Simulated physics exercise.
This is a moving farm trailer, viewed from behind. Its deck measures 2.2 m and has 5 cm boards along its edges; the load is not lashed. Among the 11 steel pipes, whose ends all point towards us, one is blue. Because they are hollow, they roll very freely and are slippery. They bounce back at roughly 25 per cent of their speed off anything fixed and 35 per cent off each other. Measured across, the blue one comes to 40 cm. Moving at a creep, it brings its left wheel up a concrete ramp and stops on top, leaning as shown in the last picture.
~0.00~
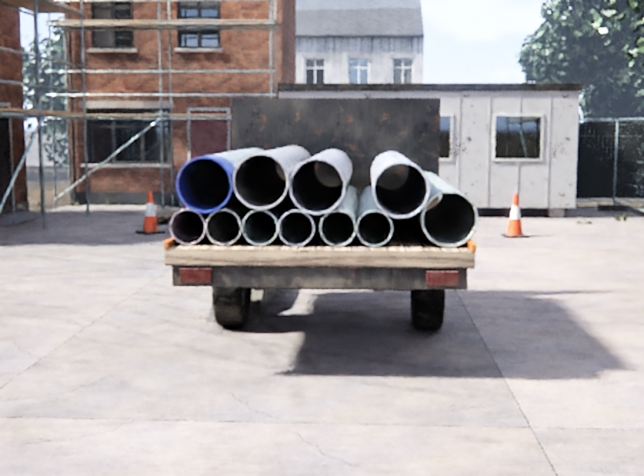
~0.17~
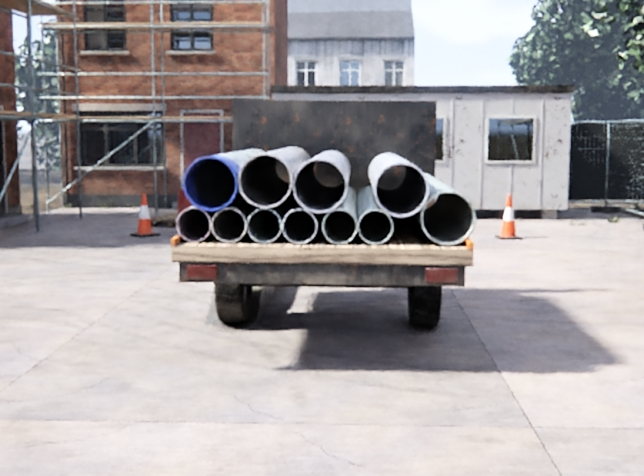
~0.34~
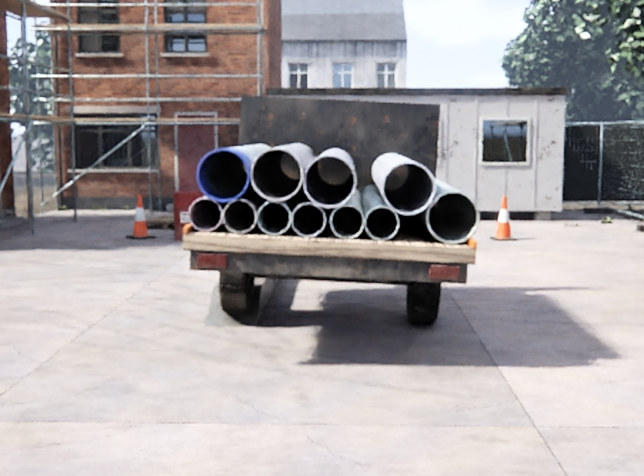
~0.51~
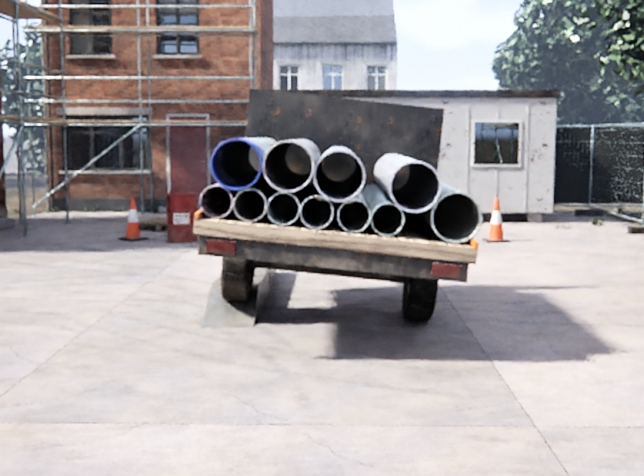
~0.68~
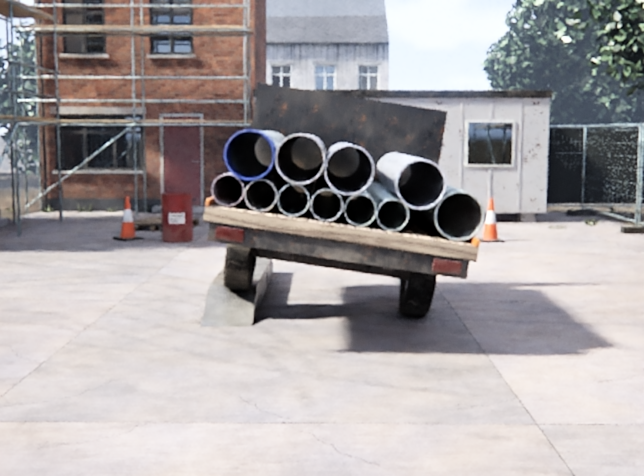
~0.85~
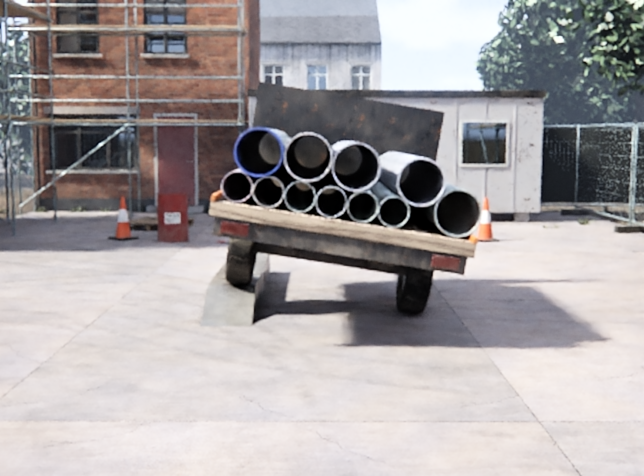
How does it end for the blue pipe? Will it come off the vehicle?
My guess is it stays on.
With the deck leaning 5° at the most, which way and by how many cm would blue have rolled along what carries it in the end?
Result: Around 0 cm rightwards.
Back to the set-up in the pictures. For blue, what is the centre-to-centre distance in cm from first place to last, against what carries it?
The blue one comes to about 5.
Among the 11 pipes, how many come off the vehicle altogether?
Counted up, it is 0.
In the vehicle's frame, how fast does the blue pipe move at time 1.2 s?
0.1 m/s, roughly.
By 1.2 s, blue is up on others, 30 cm from the left edge; 0 off so far.
Finally (2.5 s), blue is up on others, 30 cm from the left edge; 0 off so far.
